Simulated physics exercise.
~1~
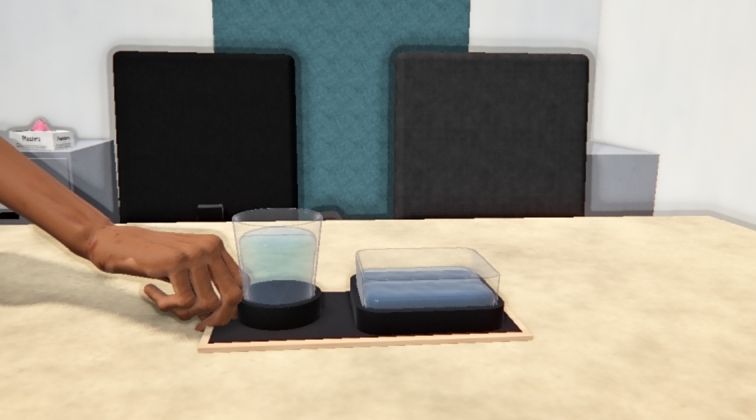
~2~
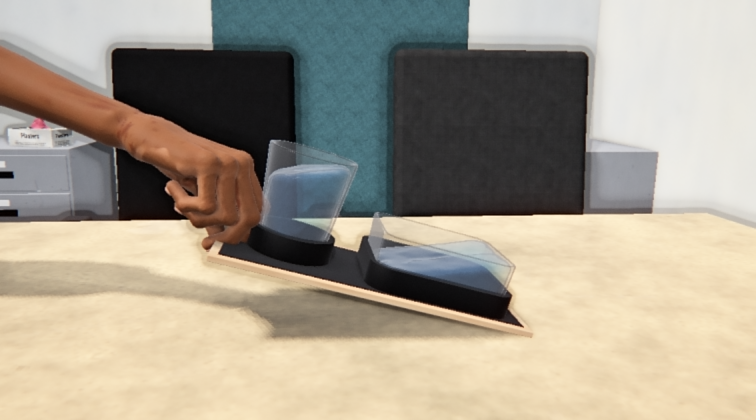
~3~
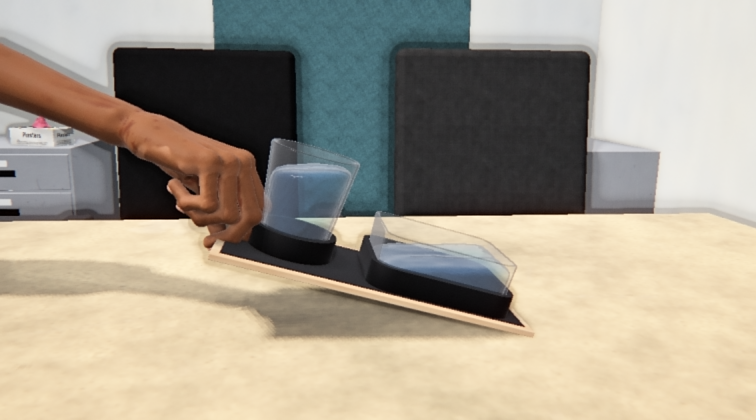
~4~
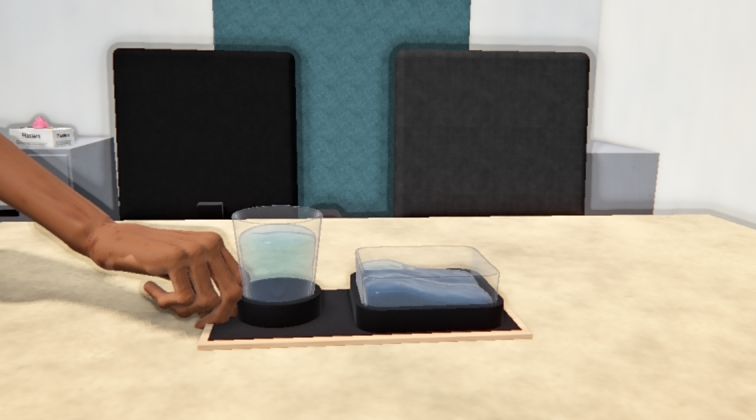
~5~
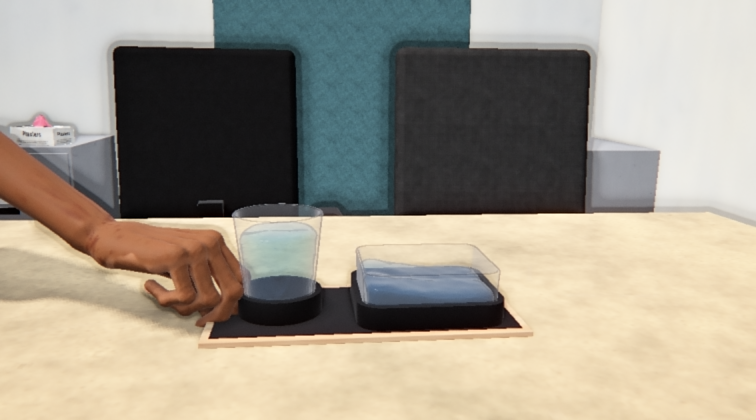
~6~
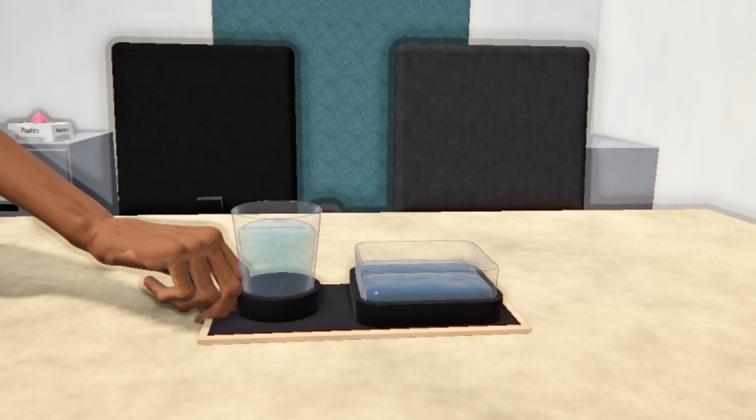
To begin with, a tray lies flat on a pale table, carrying a clear tumbler on the left and a clear open food box on the right, both holding bluish water, with a hand at the tray's left end. The hand raises that end, so the tray slopes down toward the right. The water shifts inside both containers as they lean, and the hand holds the tray there briefly. Then the hand lowers the end back to the table, and the water in the box ripples. Finally, the tray rests flat, both containers upright and still holding water.
